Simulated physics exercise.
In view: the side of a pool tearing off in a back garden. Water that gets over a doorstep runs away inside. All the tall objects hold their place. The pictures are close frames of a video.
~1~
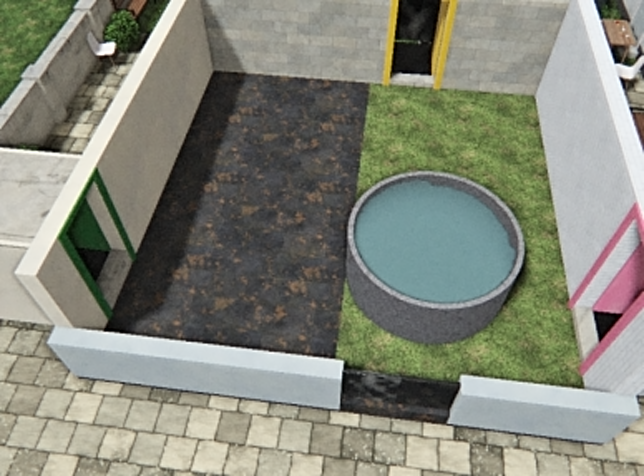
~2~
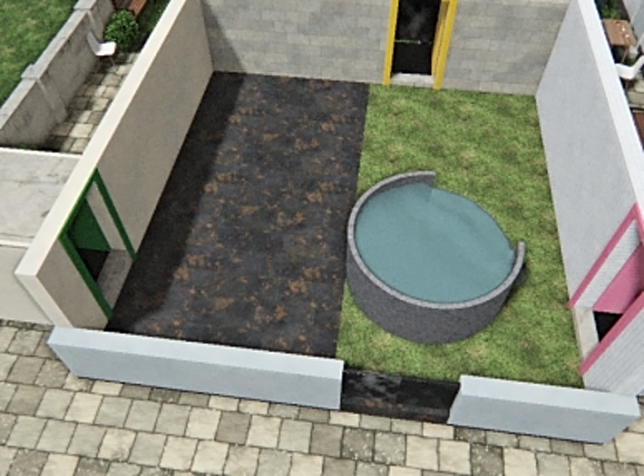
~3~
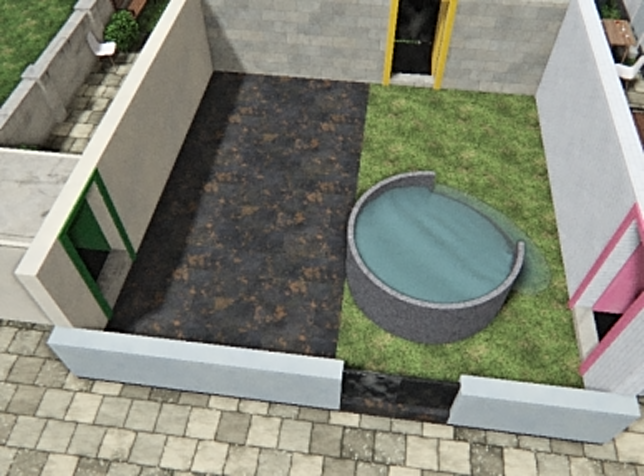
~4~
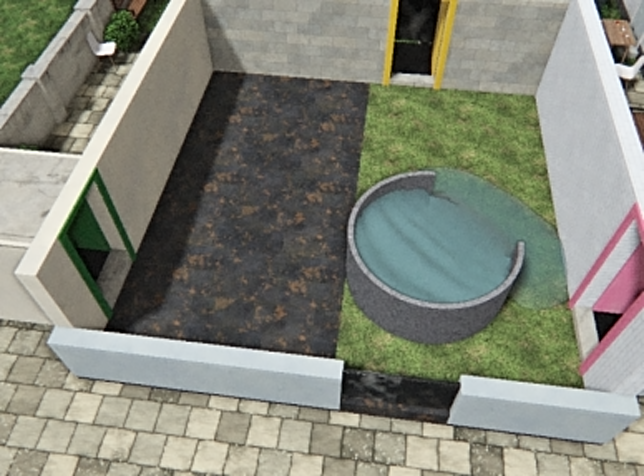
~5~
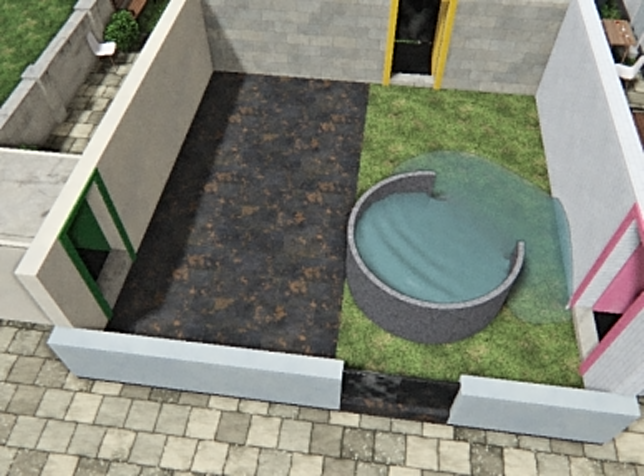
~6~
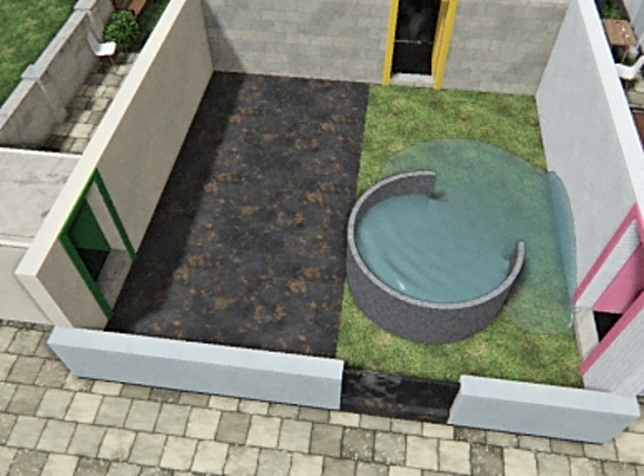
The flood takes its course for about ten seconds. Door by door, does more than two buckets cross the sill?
The green door admits no more than that; the pink door admits no more than that; the yellow door lets in a lot.
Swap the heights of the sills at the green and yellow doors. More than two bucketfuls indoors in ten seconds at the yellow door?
Yellow holds.
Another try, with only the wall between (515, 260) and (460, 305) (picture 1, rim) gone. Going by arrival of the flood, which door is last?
Last comes the one in yellow.
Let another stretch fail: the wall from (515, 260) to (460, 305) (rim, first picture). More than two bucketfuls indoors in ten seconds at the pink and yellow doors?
In short: The pink door floods; the yellow door stays under.
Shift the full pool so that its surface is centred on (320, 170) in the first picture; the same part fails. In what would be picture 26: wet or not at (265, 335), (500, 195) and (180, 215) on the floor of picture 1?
As listed: Free of water, under water, not flooded.
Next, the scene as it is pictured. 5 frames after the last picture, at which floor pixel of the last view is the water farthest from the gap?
Roughly at (533, 96).
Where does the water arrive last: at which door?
The one in green.
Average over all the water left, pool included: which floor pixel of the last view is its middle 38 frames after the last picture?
Roughly at (381, 180).
A moment on, water covers 30 % of the floor; the green door not reached, the pink door wet at the sill, nothing in, the yellow door not reached.
Next, water covers 35 % of the floor; the green door not reached, the pink door wet at the sill, nothing in, the yellow door wet at the sill, nothing in.
Then, water covers 55 % of the floor; the green door not reached, the pink door wet at the sill, nothing in, the yellow door over two buckets in.
Later, water covers 95 % of the floor; the green door wet at the sill, nothing in, the pink door wet at the sill, nothing in, the yellow door over two buckets in.
In the end, water covers 100 % of the floor; the green door wet at the sill, nothing in, the pink door wet at the sill, nothing in, the yellow door over two buckets in.
